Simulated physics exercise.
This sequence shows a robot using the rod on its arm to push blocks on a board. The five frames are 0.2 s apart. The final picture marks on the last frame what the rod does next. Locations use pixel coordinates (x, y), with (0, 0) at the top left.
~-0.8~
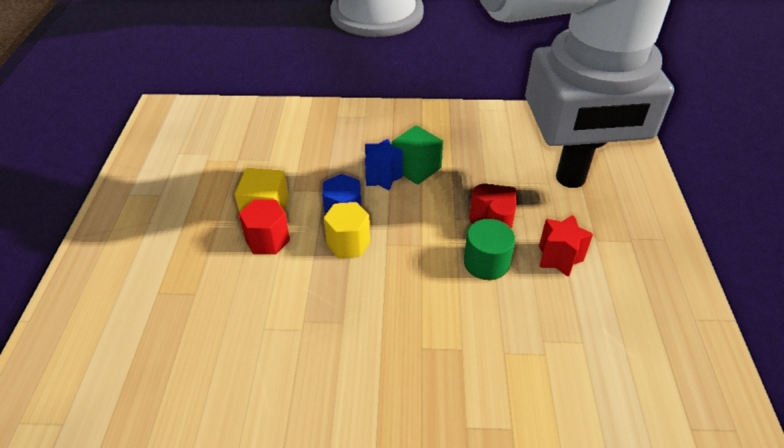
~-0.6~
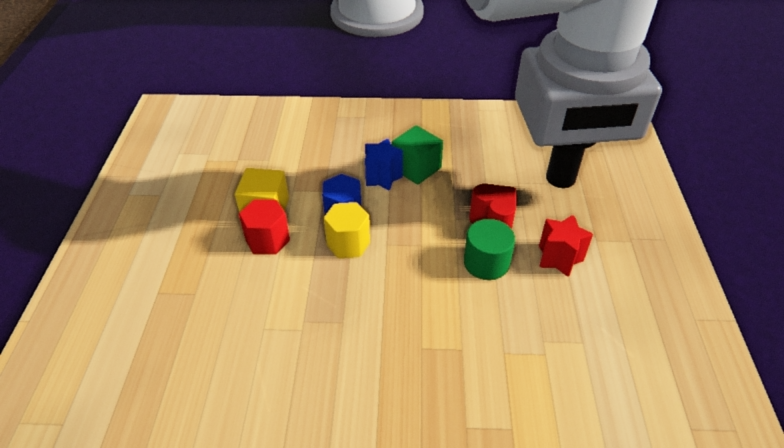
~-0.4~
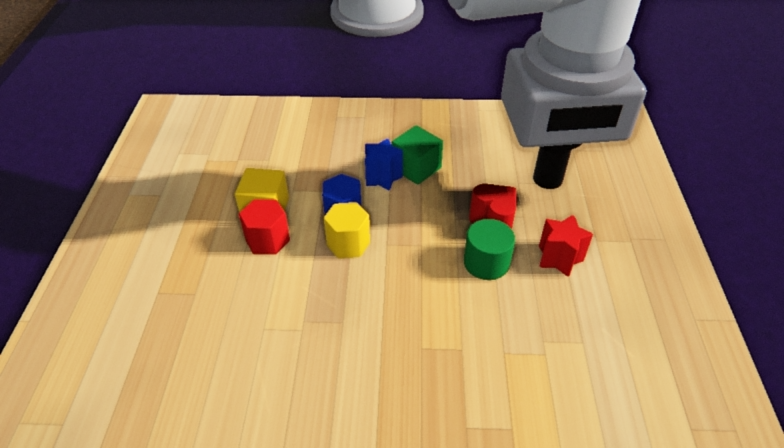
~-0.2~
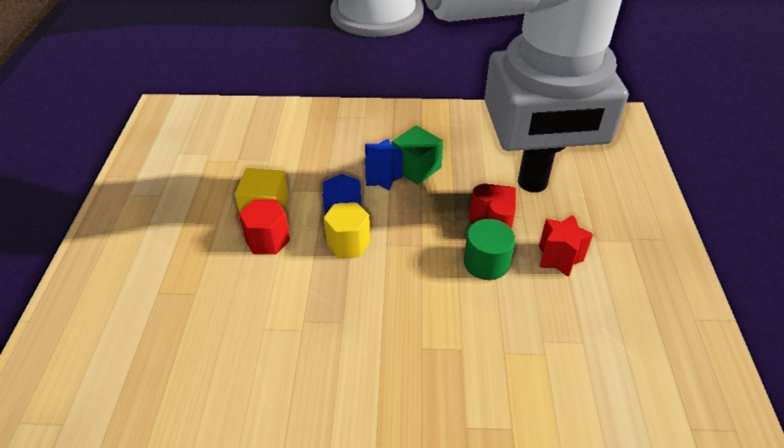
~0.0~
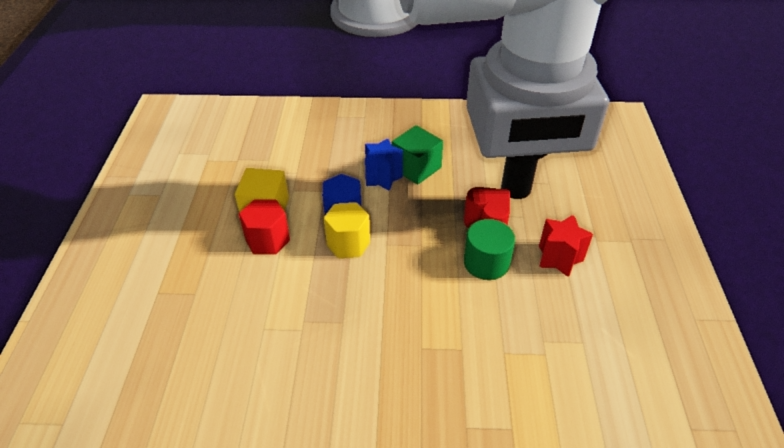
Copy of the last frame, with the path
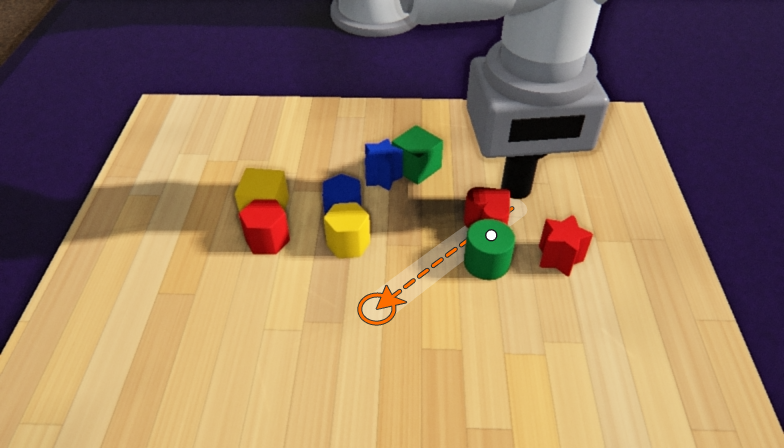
A grey robot arm with a black rod reaches over a pale wooden board on a purple surface, seen from a fixed, raised view. Red, yellow, blue and green blocks sit in small groups, with a green cylinder before a red block and a red star at right. The rod slides left above the star, then nudges the red block slightly left behind the cylinder.
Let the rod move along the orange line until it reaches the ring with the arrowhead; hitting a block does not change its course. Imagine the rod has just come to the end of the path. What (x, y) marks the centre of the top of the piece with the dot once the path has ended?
Near (480, 251).
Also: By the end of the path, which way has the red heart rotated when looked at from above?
Looking down, my answer is that the red heart rotates clockwise.
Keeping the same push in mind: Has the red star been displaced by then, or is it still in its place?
Left in place.
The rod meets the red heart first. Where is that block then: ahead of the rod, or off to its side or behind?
Expect to find it next to or behind the rod.
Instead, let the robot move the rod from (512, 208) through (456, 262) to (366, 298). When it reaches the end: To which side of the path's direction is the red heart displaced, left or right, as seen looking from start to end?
It moves right.
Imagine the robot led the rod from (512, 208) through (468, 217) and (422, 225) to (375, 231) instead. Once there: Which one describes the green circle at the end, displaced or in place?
It gets pushed out of place.
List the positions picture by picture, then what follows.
In the first picture, tip of the rod (570, 179), middles of tops, green circle (491, 235), red heart (497, 196), red star (568, 231).
In the second picture, rod (561, 179), nothing pushed.
In the third picture, rod (548, 180), nothing pushed.
In the fourth picture, rod (533, 183), nothing pushed.
In the fifth picture, rod (516, 189), green circle (491, 235), red heart (492, 200), red star (568, 231).
The line goes in a line from (512, 208) to (377, 309); the dot is on the green circle.
The first path, step by step. One third of the way, rod (473, 220); green circle (482, 245); red heart (442, 220), turned 55° clockwise.
Two thirds of the way, rod (426, 253); green circle (480, 251); red heart (390, 239), turned 100° clockwise.
At the end, rod (376, 290); green circle (480, 251); red heart (376, 243), turned 125° clockwise; red star unmoved.
